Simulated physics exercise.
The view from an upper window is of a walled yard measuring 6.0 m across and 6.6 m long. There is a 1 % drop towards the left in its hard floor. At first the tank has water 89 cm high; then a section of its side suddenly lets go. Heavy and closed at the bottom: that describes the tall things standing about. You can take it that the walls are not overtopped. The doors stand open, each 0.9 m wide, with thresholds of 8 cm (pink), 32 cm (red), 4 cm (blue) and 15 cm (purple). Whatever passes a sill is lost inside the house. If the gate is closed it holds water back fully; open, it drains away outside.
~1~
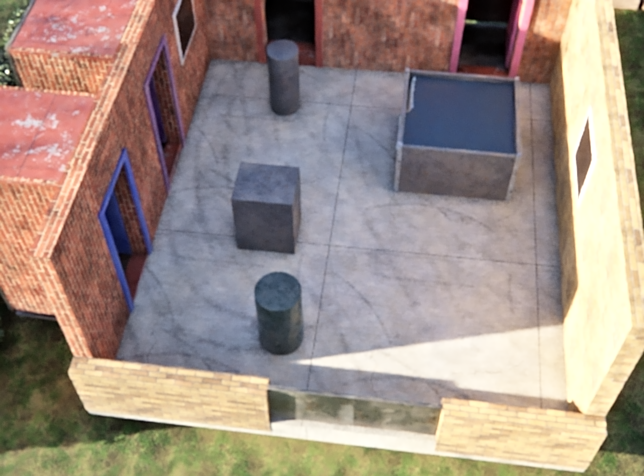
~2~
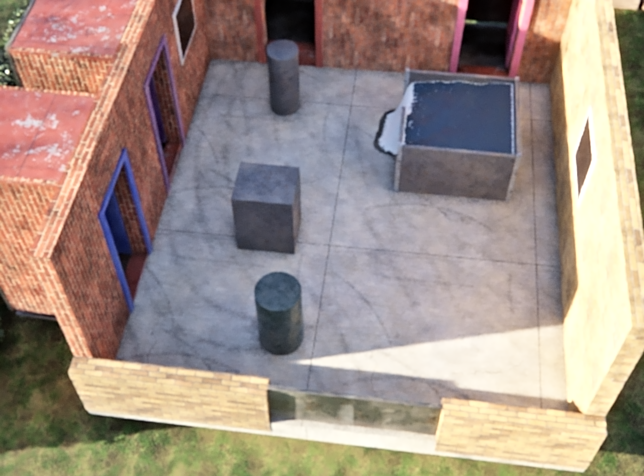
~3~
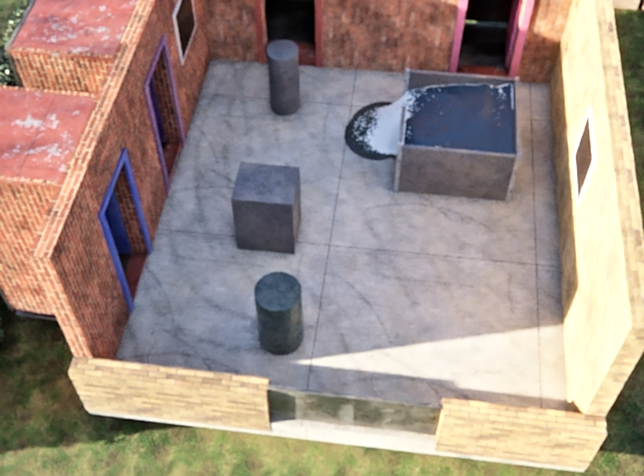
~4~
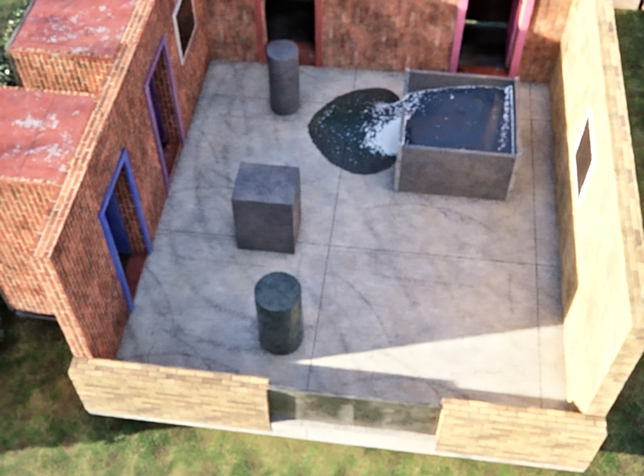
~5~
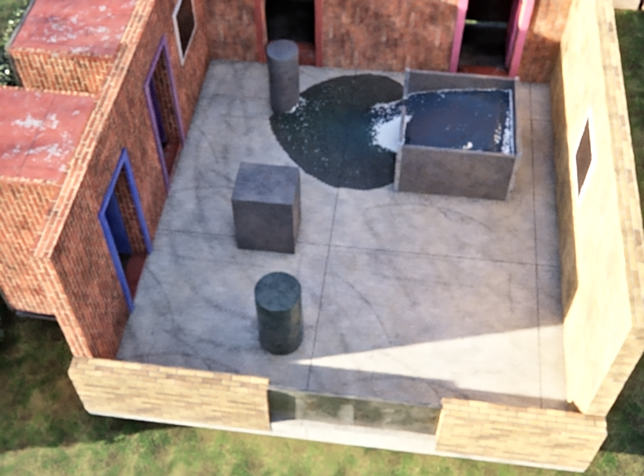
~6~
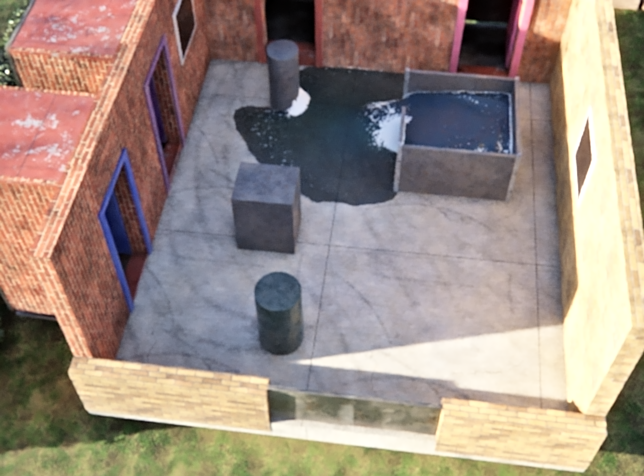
To begin with, a grey tank of dark water sits still in a walled yard with two cylinders and a block. Water then bursts from its left side, foaming onto the pale floor, and spreads leftward in a widening dark pool that reaches around the far cylinder and the block's back edge.
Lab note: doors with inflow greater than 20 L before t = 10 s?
My prediction: Pink door: Below the cap; red door: Below the cap; blue door: Above the cap; purple door: Above the cap.
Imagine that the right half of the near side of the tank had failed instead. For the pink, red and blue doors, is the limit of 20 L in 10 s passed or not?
In that case, pink door: Less than that, red door: Less than that, blue door: More than that.
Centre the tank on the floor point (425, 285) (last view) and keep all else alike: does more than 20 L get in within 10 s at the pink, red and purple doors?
Lab note: Pink door limit not exceeded; red door limit not exceeded; purple door limit not exceeded.
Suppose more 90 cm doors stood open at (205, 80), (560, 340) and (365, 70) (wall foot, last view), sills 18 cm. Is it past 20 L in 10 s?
In sequence the answers are more than that, less than that and less than that.
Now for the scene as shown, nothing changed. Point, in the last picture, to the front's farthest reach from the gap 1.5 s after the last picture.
(137, 296).
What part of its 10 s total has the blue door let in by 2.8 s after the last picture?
About 5%.
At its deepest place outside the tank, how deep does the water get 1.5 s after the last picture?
Depth max: Approx. 39 cm.
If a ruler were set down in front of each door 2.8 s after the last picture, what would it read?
Pink 1 cm, red 19 cm, blue 8 cm, purple 14 cm.
Then, 0.7 s after the last picture water covers 30 % of the floor and is deepest (43 cm) near (398, 128); pink door not reached, red door 35 cm at the sill, 1 L in, blue door not reached, purple door 21 cm at the sill, 0 L in.
Then, 1.5 s after the last picture water covers 35 % of the floor and is deepest (39 cm) near (219, 70); pink door not reached, red door 26 cm at the sill, 7 L in, blue door 5 cm at the sill, 0 L in, purple door 27 cm at the sill, 32 L in.
Then, 2.8 s after the last picture water covers 45 % of the floor and is deepest (26 cm) near (219, 70); pink door 1 cm at the sill, 0 L in, red door 19 cm at the sill, 7 L in, blue door 8 cm at the sill, 3 L in, purple door 14 cm at the sill, 83 L in.
Then, 5.3 s after the last picture water covers 75 % of the floor and is deepest (20 cm) near (115, 363); pink door 2 cm at the sill, 0 L in, red door 13 cm at the sill, 7 L in, blue door 8 cm at the sill, 32 L in, purple door 12 cm at the sill, 85 L in.
Then, 9.3 s after the last picture water covers 100 % of the floor and is deepest (12 cm) near (108, 387); pink door 3 cm at the sill, 0 L in, red door 8 cm at the sill, 7 L in, blue door 9 cm at the sill, 65 L in, purple door 8 cm at the sill, 87 L in.
